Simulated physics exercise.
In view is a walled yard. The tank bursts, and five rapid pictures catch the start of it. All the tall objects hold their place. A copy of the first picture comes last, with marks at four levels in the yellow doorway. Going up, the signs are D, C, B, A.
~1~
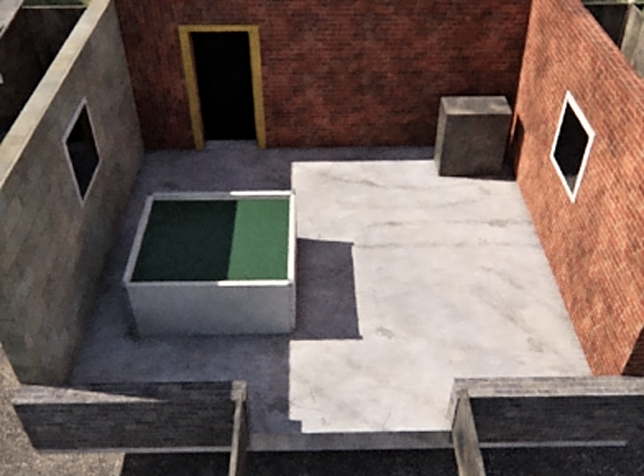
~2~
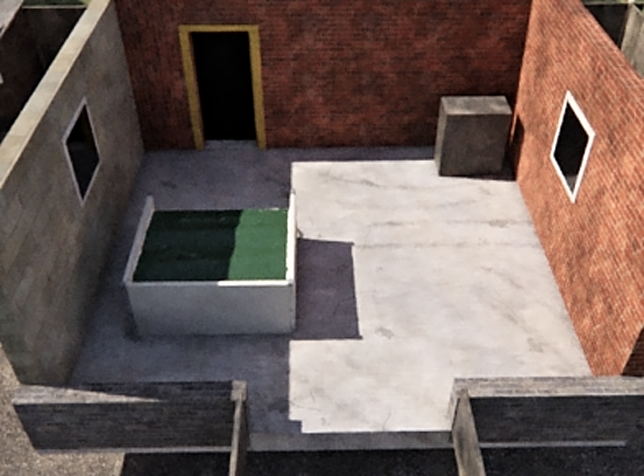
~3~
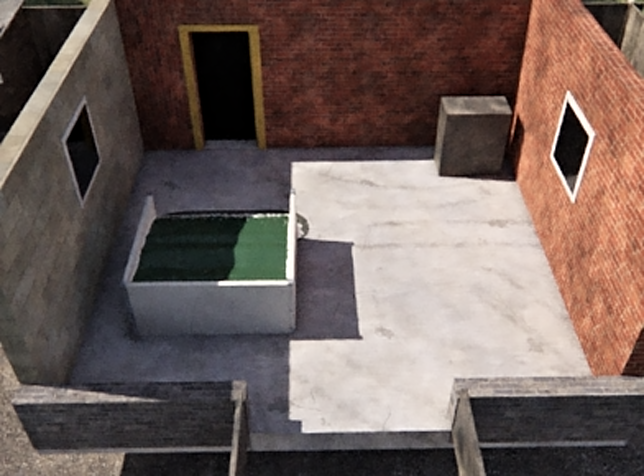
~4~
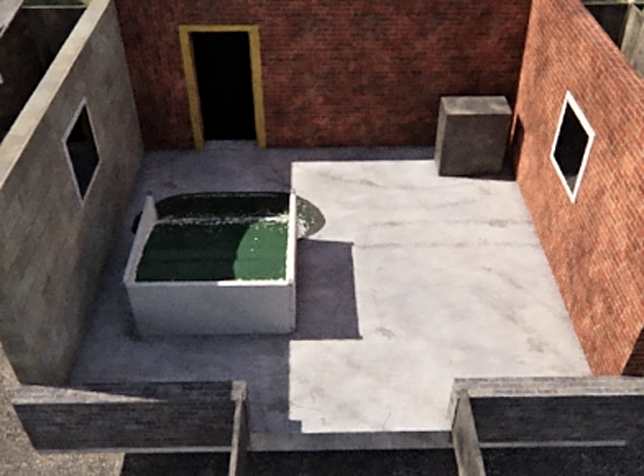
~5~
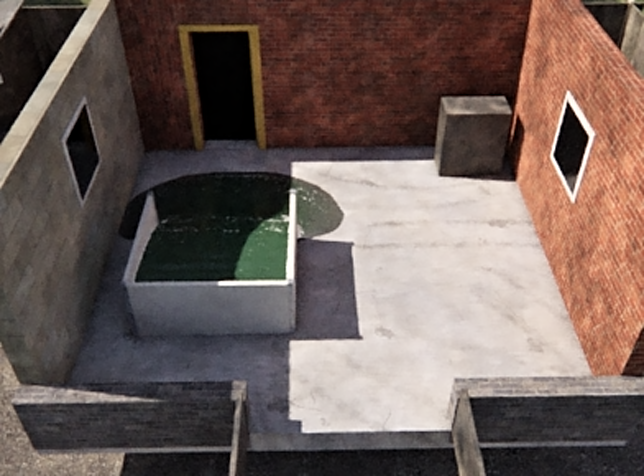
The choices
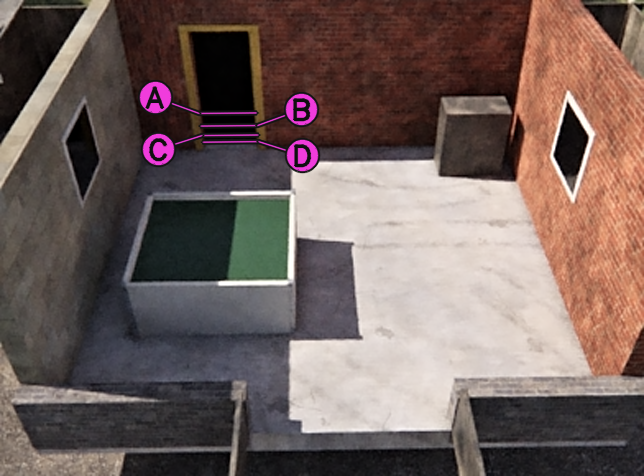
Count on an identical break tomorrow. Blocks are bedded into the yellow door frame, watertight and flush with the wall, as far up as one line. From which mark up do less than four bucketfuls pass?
B.
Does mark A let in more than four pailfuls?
No.
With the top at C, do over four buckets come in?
Yes.
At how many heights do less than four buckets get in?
Two of the four.
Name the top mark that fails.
Mark C.
On the marked copy, A at (227, 113); B at (229, 125); C at (230, 135); D at (230, 141); from the bottom up D, C, B, A.
Choosing A, nothing gets over.
Choosing B, a splash gets over, under a bucket.
Choosing C, about 11 bucketfuls get in.
Choosing D, dozens of bucketfuls pour in.
